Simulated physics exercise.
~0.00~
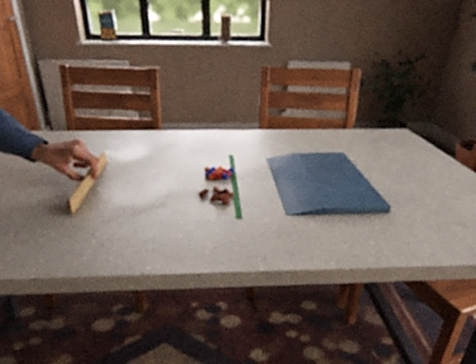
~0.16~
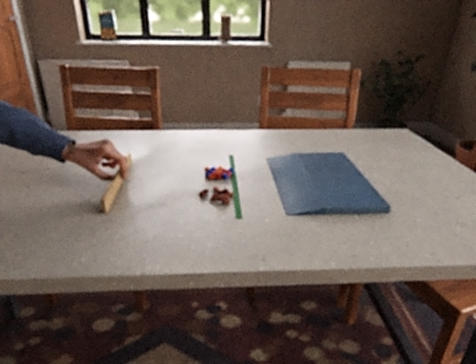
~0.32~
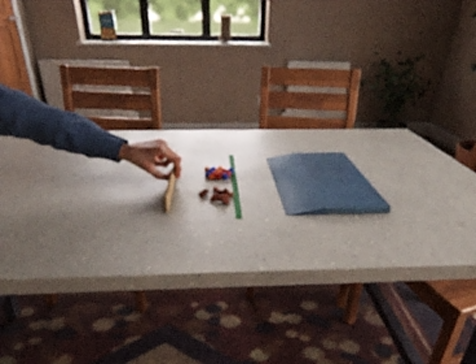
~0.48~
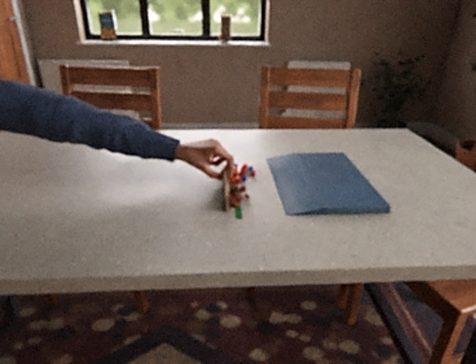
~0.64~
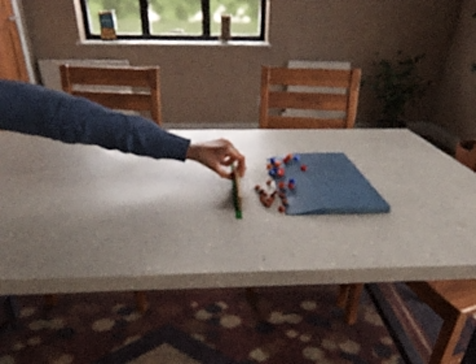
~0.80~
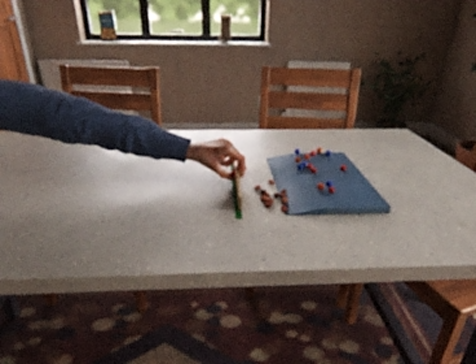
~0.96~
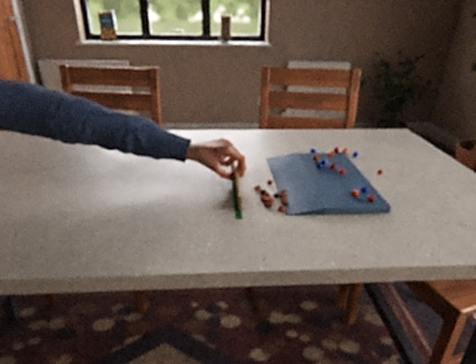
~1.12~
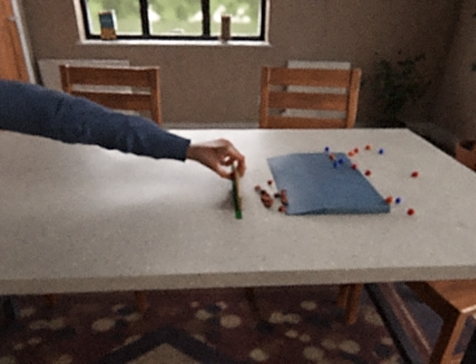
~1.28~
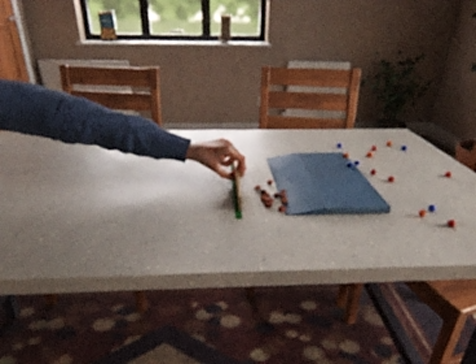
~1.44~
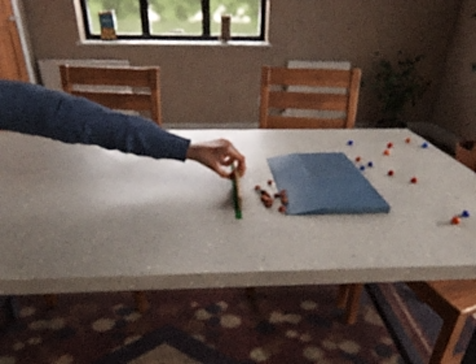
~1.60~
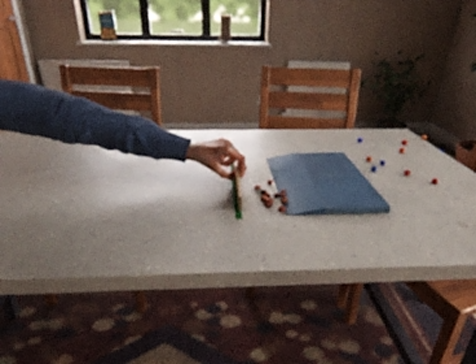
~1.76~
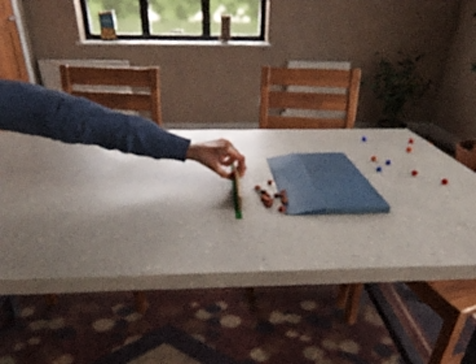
Hand sweeping a wood strip right to green tape, brown bits stopping by a blue wedge, red and blue beads scattering beyond.
